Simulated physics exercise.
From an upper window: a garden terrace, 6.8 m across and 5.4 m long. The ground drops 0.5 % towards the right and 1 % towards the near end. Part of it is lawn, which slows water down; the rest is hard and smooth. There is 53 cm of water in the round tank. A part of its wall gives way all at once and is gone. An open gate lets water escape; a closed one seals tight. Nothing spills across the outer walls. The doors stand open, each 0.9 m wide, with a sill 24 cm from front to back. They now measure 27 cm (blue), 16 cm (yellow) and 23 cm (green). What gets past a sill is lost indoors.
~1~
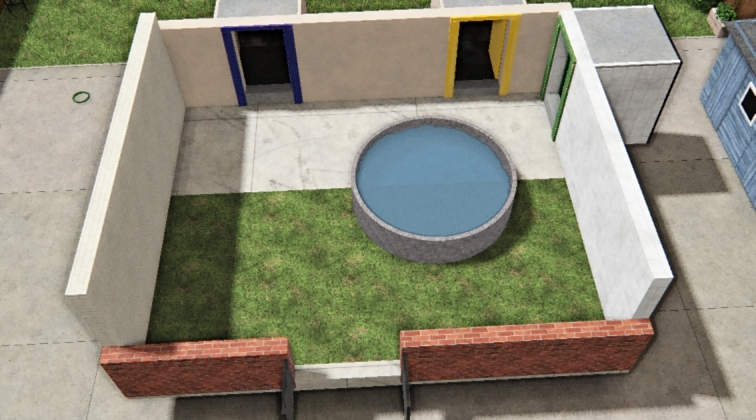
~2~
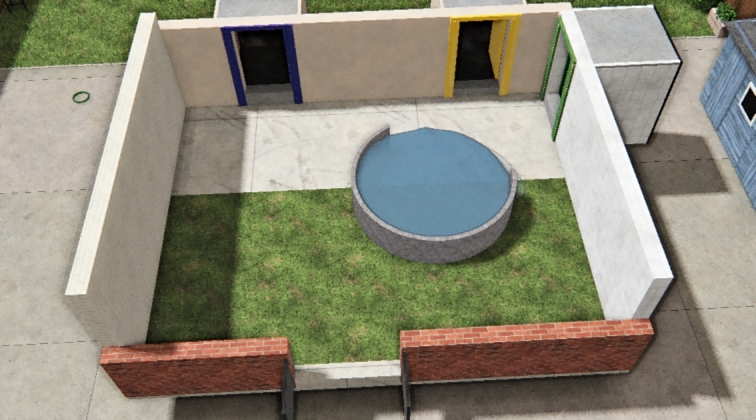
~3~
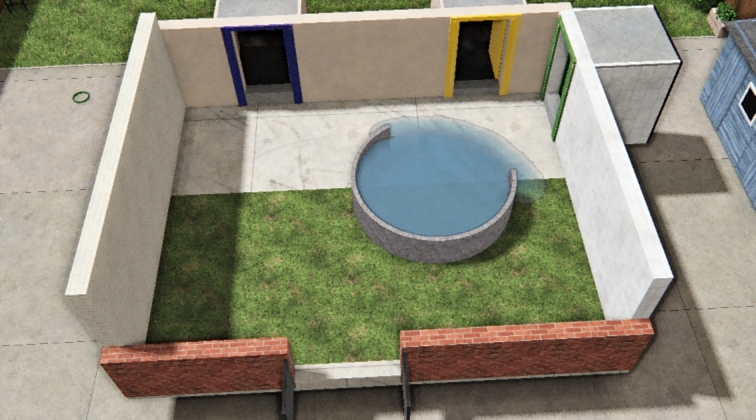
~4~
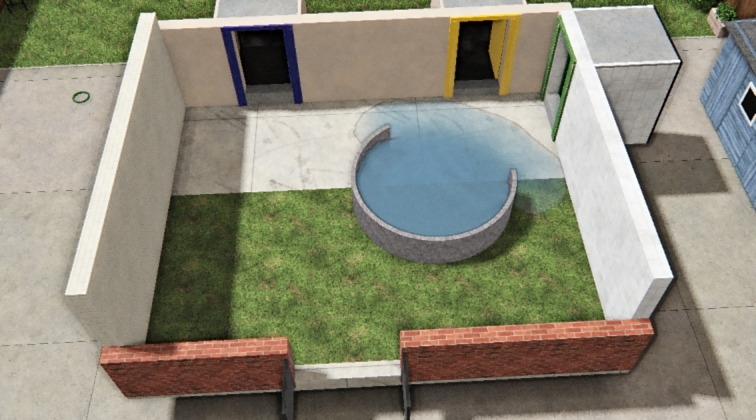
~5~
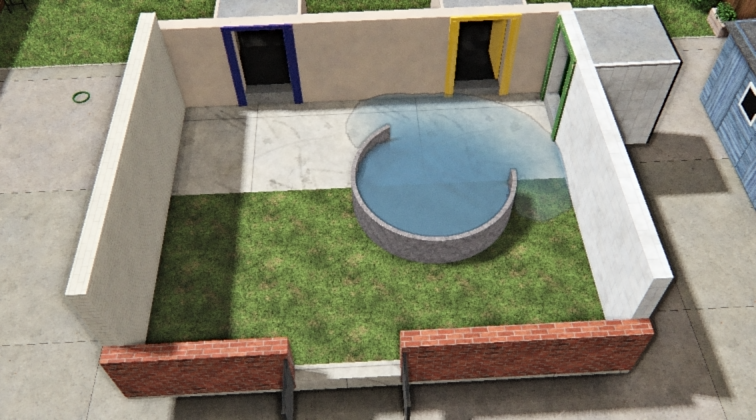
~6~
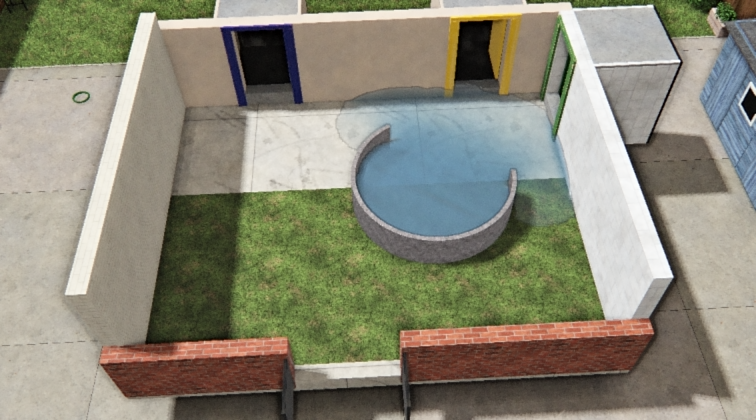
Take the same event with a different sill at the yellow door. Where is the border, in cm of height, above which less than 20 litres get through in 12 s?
Some 30 cm above the ground.
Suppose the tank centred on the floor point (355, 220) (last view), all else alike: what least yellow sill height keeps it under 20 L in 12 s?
Then roughly 18 cm.
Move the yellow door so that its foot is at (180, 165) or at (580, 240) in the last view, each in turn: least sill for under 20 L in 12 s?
About 7.0 and 7.5 cm.
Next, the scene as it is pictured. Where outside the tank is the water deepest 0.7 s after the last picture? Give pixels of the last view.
Near (517, 99).
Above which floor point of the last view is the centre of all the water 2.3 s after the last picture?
At about (451, 158).
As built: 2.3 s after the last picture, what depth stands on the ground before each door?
In cm: Blue 4, yellow 28, green 28.
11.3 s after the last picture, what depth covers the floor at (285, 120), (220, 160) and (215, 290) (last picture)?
Roughly 3, 4 and 6 cm, in turn.
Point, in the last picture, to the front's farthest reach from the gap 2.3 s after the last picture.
Around (186, 113).
Then, 0.7 s after the last picture water covers 20 % of the floor, deepest (48 cm) near (517, 99); 27 cm at the yellow door, 9 litres in over its 16 cm sill.
Then, 2.3 s after the last picture water covers 50 % of the floor, deepest (29 cm) near (540, 111); 28 cm at the yellow door, 136 litres in over its 16 cm sill.
Then, 11.3 s after the last picture water covers 95 % of the floor, deepest (10 cm) near (593, 349); 6 cm at the yellow door, 166 litres in over its 16 cm sill.
At the yellow door as built, the water peaked near 37 cm, 1.5 s after the last picture.
Run again over the same 12 s with other heights there, 32 litres in over 27 cm, 5 litres over 36 cm. The limit of 20 litres is kept from about 30 cm up.
